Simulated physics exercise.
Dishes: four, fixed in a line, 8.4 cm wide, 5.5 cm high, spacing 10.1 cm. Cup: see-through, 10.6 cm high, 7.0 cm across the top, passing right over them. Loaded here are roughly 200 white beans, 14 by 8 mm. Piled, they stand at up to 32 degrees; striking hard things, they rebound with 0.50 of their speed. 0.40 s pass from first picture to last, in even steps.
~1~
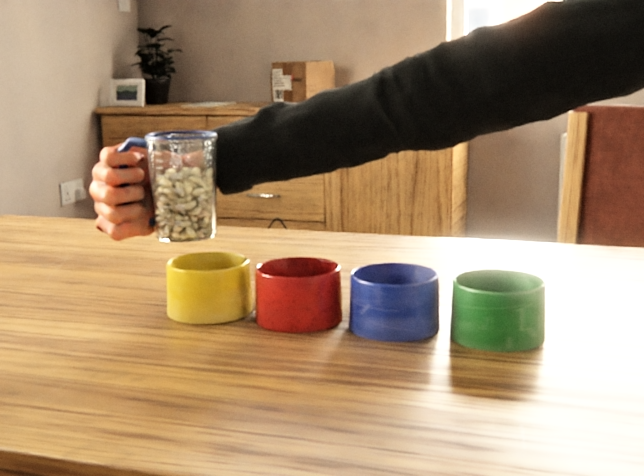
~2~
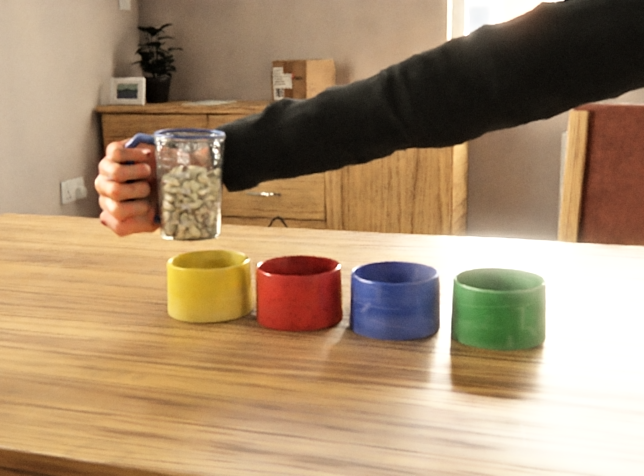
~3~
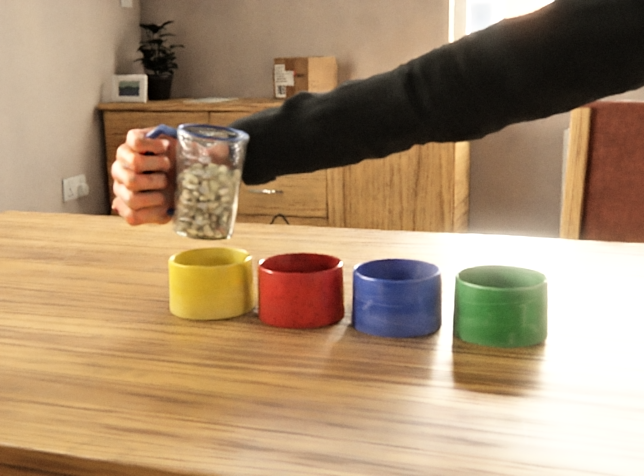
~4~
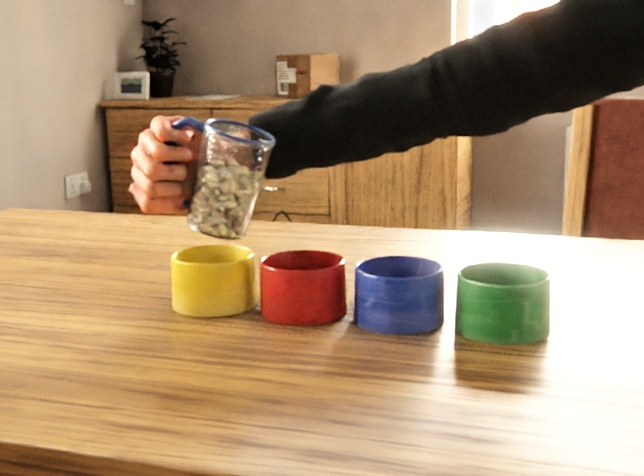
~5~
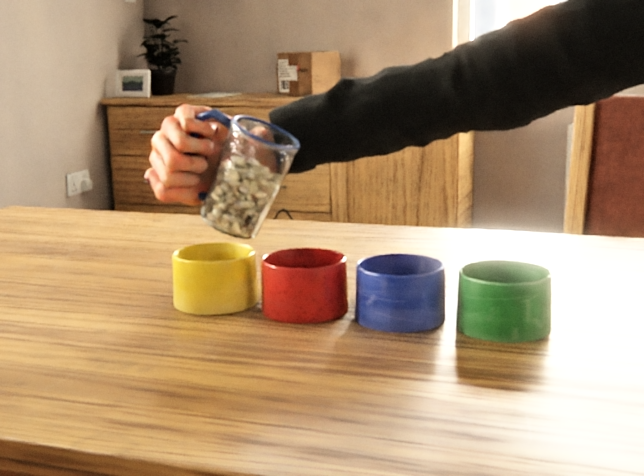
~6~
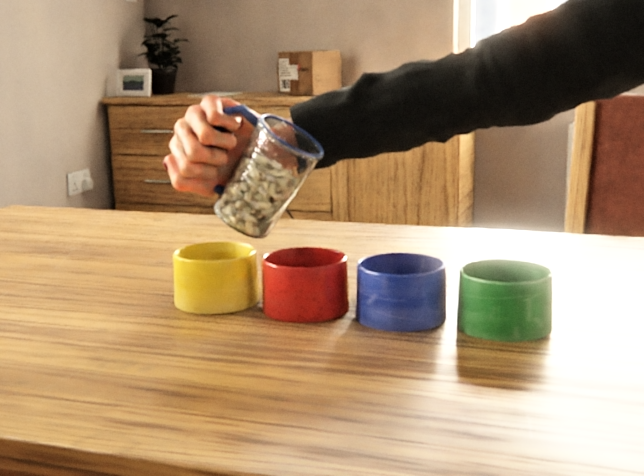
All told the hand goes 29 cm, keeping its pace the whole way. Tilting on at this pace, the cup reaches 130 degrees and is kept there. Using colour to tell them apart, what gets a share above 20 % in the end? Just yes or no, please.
In short: Red no, blue no, green yes, yellow no, counter no.
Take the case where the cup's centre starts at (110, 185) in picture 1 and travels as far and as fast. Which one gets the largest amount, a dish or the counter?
The biggest share goes to blue.
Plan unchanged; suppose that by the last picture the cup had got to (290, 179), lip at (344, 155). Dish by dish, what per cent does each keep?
Per cent kept: Red 0; blue 0; green 100; yellow 0.
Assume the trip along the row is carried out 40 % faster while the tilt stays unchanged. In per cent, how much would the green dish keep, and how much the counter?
Shares - green 100, counter 0.
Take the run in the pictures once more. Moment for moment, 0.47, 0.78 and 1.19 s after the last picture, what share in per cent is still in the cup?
About 100, 100, 0.
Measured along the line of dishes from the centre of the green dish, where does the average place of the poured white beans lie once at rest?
1 cm or so, rightwards.
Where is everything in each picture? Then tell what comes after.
The first frame shows cup at (184, 186), tilt 0 degrees, lip at (212, 136), moved 0.0 cm; middle of the pieces at (184, 202); yellow dish at (208, 262); red dish at (298, 268); blue dish at (395, 274); green dish at (499, 281).
The second frame shows cup at (190, 184), tilt 3 degrees, lip at (220, 136), moved 0.7 cm; middle of the pieces at (190, 201).
The third frame shows cup at (208, 182), tilt 10 degrees, lip at (245, 139), moved 2.5 cm; middle of the pieces at (206, 198).
The fourth frame shows cup at (228, 180), tilt 18 degrees, lip at (271, 143), moved 4.6 cm; middle of the pieces at (224, 196).
The fifth frame shows cup at (247, 179), tilt 26 degrees, lip at (296, 148), moved 6.6 cm; middle of the pieces at (241, 194).
The sixth frame shows cup at (266, 179), tilt 33 degrees, lip at (320, 156), moved 8.6 cm; middle of the pieces at (258, 192); yellow dish at (215, 252); red dish at (305, 258); blue dish at (401, 264); green dish at (506, 271).
Then, 0.47 s after the last picture, tilt 80 degrees; cup holds 100 %.
Then, 0.78 s after the last picture, tilt 110 degrees; cup holds 100 %.
Then, 1.19 s after the last picture, tilt 130 degrees; cup holds 0 %, green 95 %.
In the end, red 0 %, blue 0 %, green 95 %, yellow 0 %, counter 5 %.
